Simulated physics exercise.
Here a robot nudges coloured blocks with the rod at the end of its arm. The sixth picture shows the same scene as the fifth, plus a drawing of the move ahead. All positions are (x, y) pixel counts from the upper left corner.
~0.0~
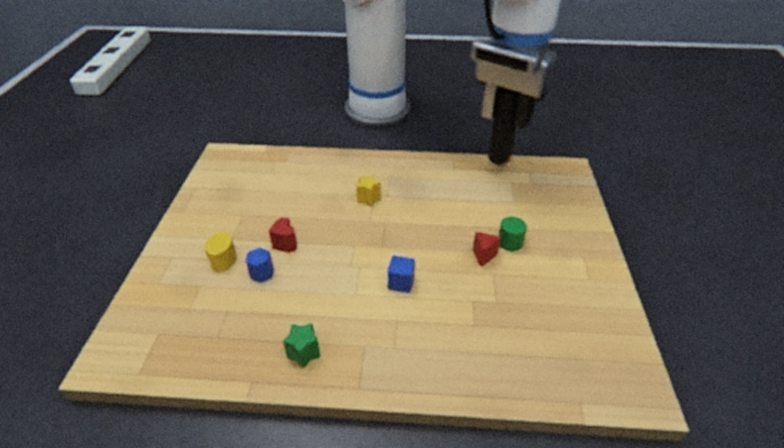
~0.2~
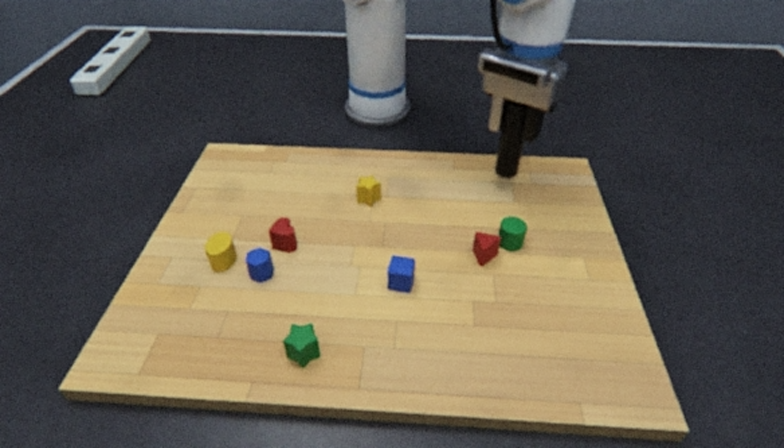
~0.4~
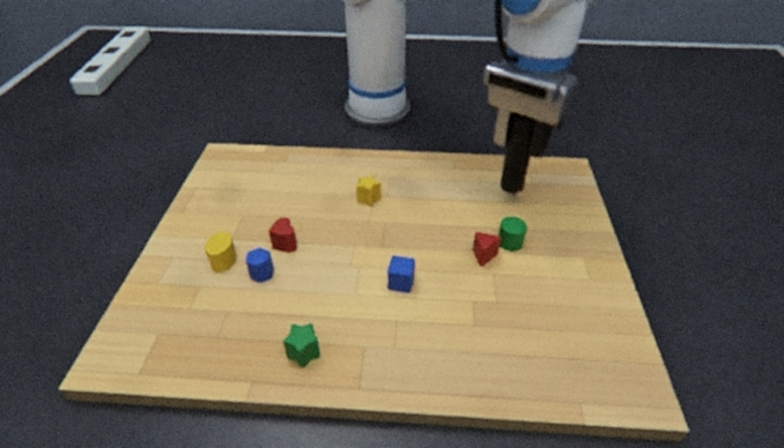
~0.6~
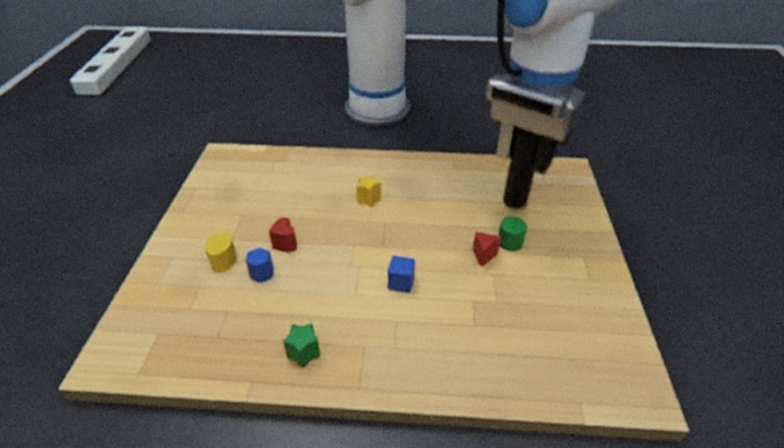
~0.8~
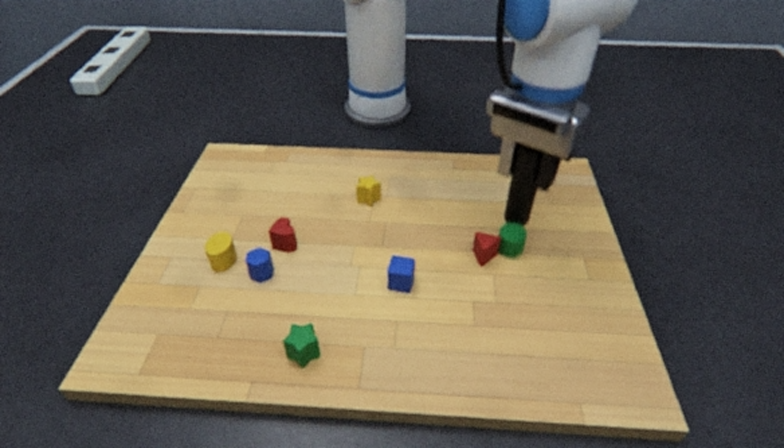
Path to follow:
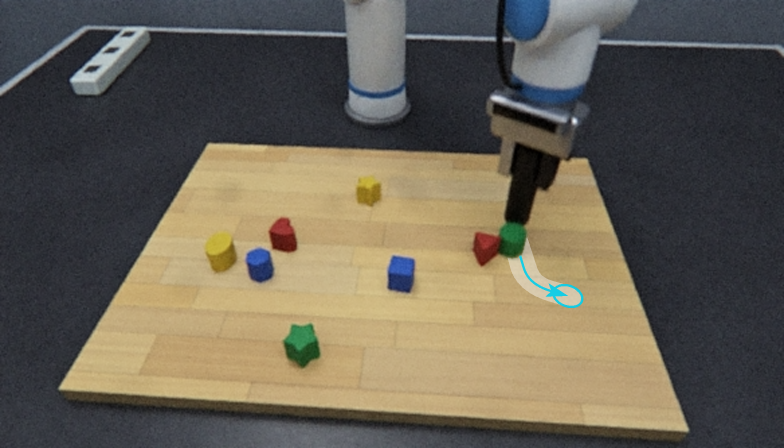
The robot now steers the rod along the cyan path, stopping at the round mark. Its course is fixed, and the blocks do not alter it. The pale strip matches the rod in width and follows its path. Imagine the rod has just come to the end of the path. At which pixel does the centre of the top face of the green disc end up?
At (511, 269).
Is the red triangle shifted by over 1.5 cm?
That would be a no.
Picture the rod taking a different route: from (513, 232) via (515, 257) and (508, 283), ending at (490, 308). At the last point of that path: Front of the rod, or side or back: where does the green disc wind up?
By the time the path ends, the green disc is still sitting right in front of the rod.
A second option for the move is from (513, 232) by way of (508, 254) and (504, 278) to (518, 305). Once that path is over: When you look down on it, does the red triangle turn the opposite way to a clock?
No, that is not how it ends up.
Drawn move, from (513, 232) via (520, 256) and (533, 282), ending at (568, 296).
What follows on the original path. One third of the way, rod (524, 244); red triangle (484, 243), turned 35° clockwise; green disc (513, 254).
Two thirds of the way, rod (537, 269); red triangle (484, 243), turned 35° clockwise; green disc (511, 269).
At the end, rod (572, 283); red triangle (484, 243), turned 35° clockwise; green disc (511, 269).
